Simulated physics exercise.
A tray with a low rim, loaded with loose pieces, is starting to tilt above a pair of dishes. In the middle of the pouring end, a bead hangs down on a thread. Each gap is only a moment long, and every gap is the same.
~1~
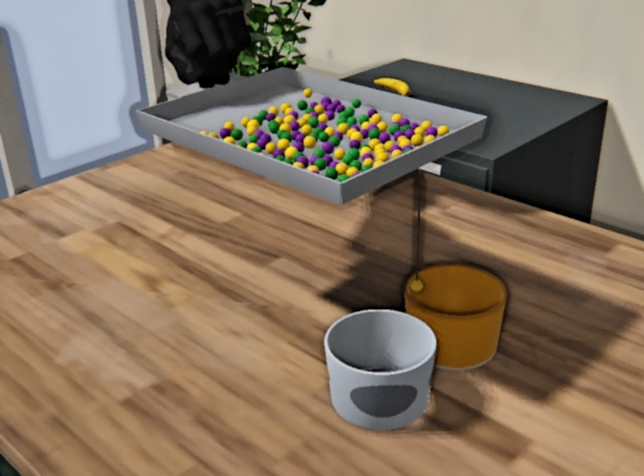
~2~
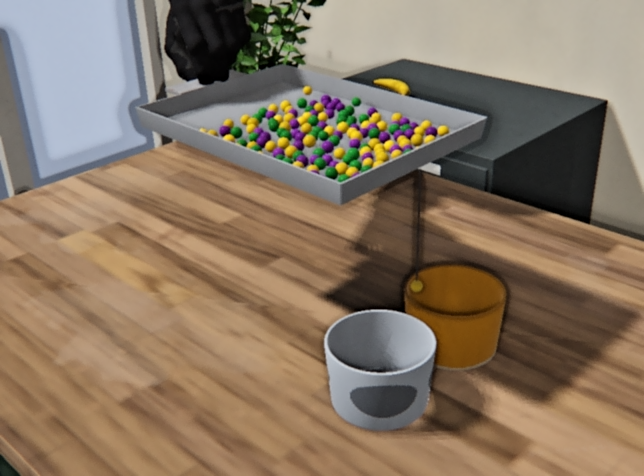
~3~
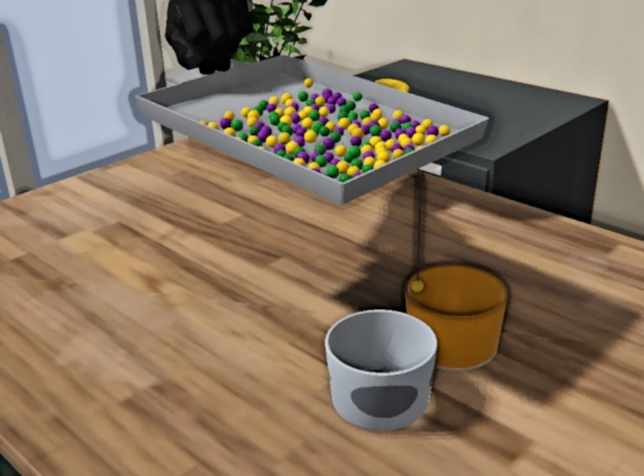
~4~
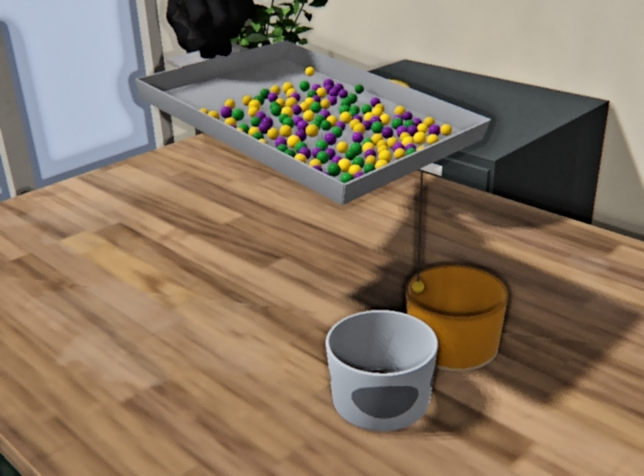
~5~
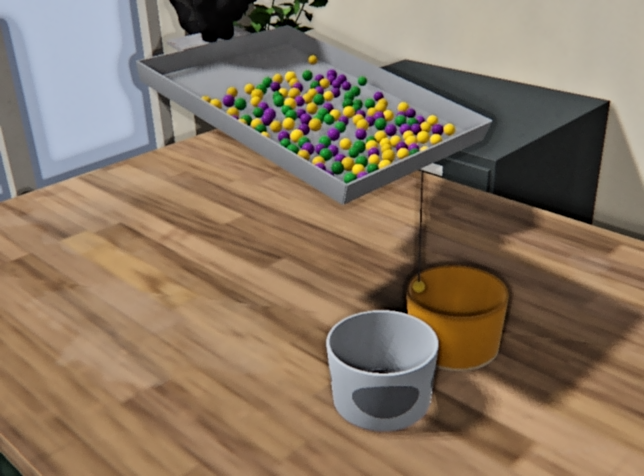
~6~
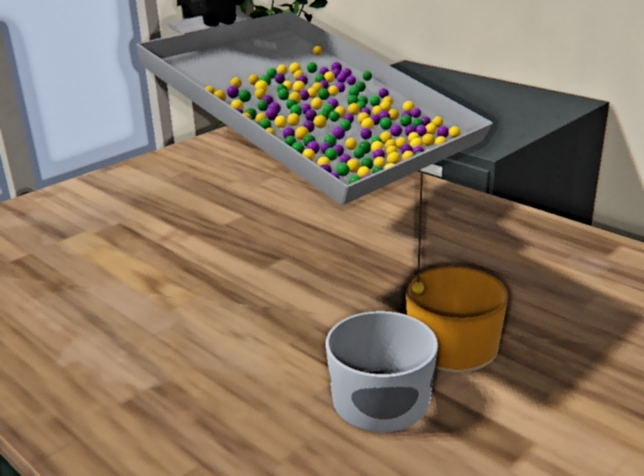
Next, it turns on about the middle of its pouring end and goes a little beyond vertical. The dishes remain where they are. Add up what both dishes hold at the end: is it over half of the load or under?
It comes to under half.
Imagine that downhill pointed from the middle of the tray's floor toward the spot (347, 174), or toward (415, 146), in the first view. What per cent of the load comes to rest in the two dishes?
The first try yields 70 percent and the second 30 percent.
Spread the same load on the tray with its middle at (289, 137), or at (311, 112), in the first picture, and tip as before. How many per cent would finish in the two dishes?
Estimates in order: 20 percent, 30 percent.
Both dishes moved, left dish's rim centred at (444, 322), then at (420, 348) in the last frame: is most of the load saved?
The dishes end up with the greater share in the first try and the greater share in the second.
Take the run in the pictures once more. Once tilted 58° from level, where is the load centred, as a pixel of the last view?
Somewhere near pixel (405, 118).
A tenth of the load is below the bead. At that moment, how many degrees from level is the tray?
My estimate is some 95 degrees.
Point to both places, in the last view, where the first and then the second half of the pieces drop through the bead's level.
(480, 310) for the early half, (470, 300) for the late half.
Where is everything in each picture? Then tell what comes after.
In the first frame, corners of the pouring end at (340, 181) and (482, 117), level; middle of the load at (324, 137), round plastic beads; left dish at (423, 387); right dish at (495, 331); bead on its thread at (417, 286).
In the second frame, corners of the pouring end at (340, 181) and (482, 117), level; middle of the load at (324, 136).
In the third frame, corners of the pouring end at (342, 182) and (484, 118), tipped barely, level across its low end; middle of the load at (325, 132).
In the fourth frame, corners of the pouring end at (344, 182) and (486, 119), tipped a little, level across its low end; middle of the load at (326, 125).
In the fifth frame, corners of the pouring end at (346, 182) and (487, 120), tipped a little, level across its low end; middle of the load at (329, 120).
In the sixth frame, corners of the pouring end at (347, 183) and (488, 122), tipped clearly, level across its low end; middle of the load at (334, 116), nearly all on the move; left dish at (424, 389); right dish at (497, 333).
Soon after the last picture, tray tipped steeply; all on the tray.
A little later, tray tipped right over; about a third on the tray; a stray few in the left dish; a small part in the right dish; about a quarter outside both; about a third in the air.
Later still, tray tipped past a quarter turn; a small part in the left dish; about a quarter in the right dish; most outside both.
By the end, tray tipped past a quarter turn; a small part in the left dish; about a quarter in the right dish; most outside both.
